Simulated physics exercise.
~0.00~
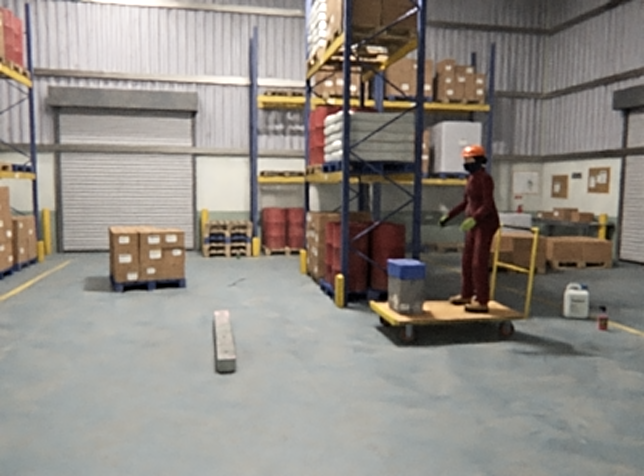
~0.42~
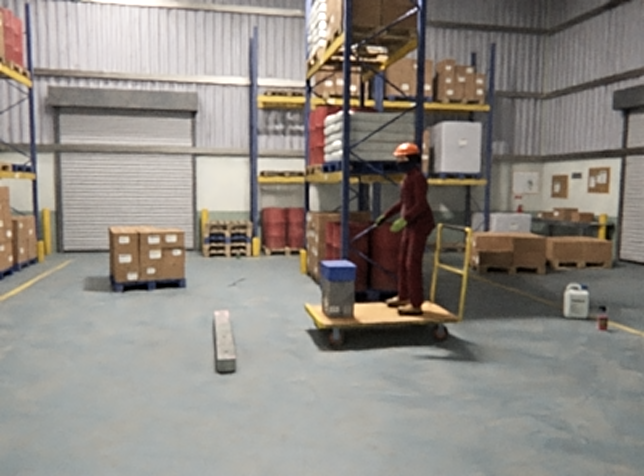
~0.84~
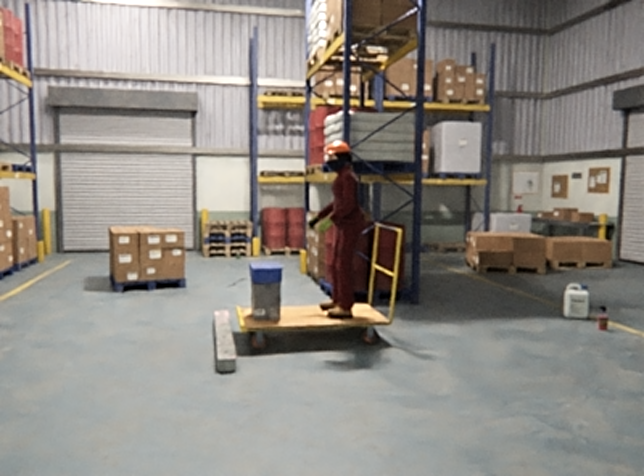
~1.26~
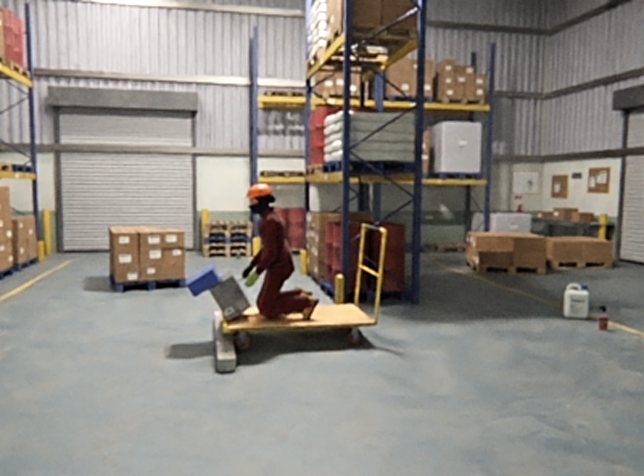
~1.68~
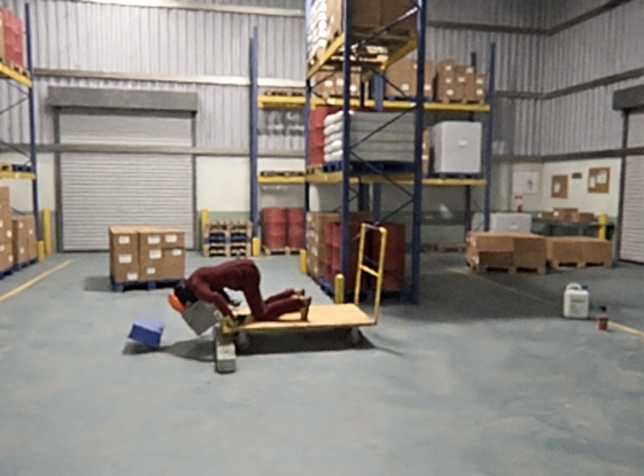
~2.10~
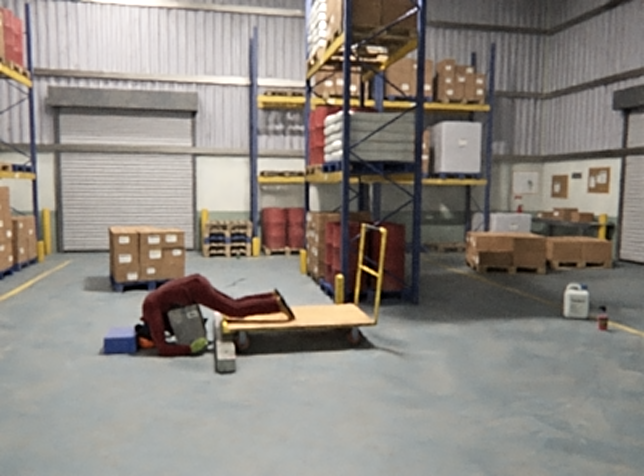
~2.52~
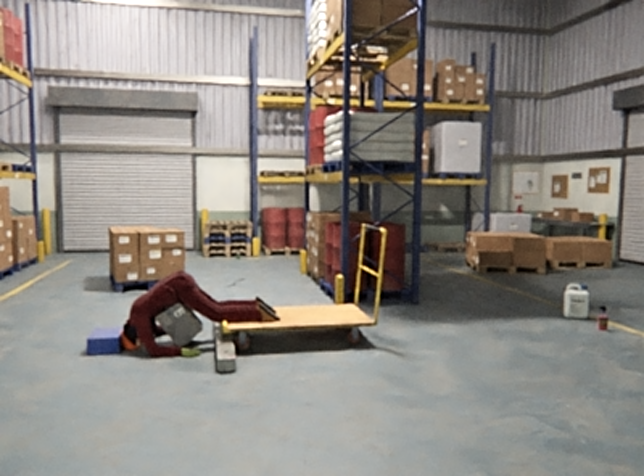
In the video, a flatbed trolley carrying a helmeted worker and a blue tote atop a grey parcel rolls left across a warehouse and stops against a low kerb; the load topples over the front, and the worker pitches headfirst after it, ending face-down with feet on the deck.
